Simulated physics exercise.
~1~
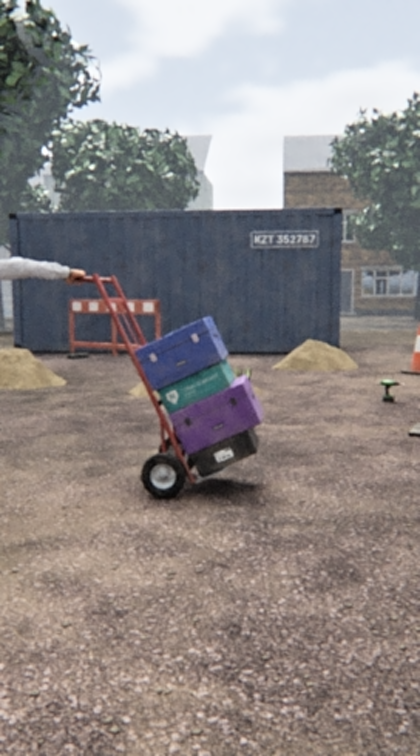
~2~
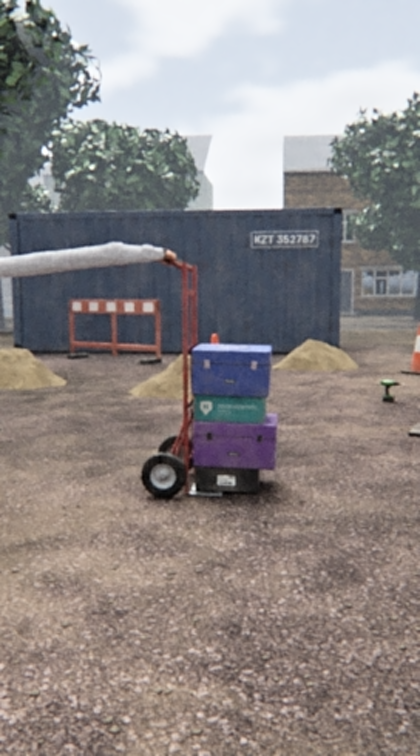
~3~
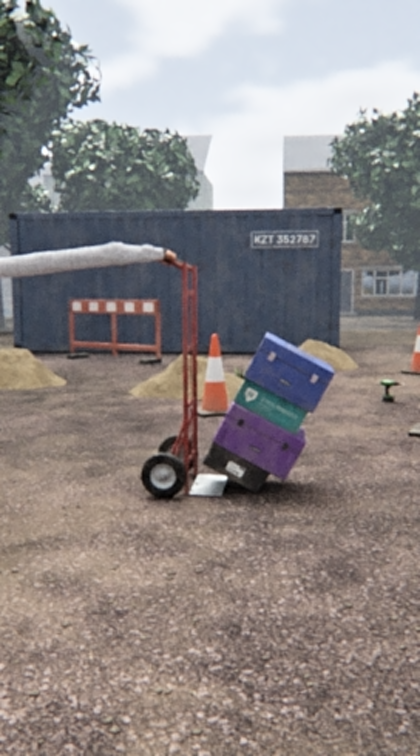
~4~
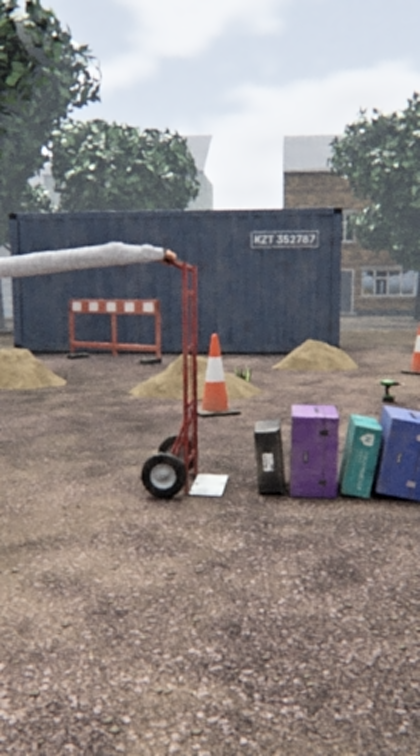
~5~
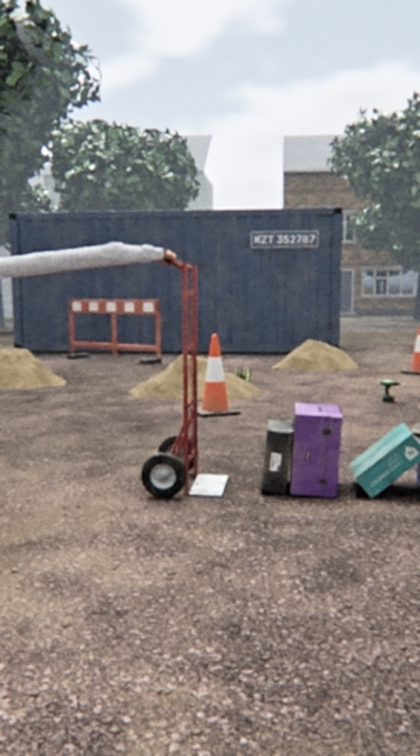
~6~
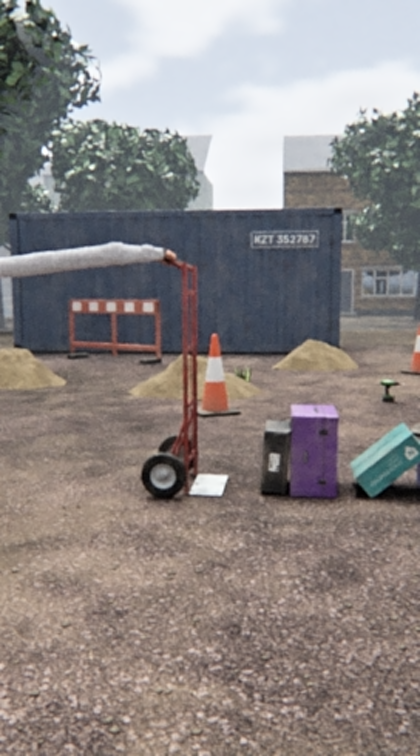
An arm tips a red hand truck upright and four stacked boxes topple off to the right, ending strewn on the ground.
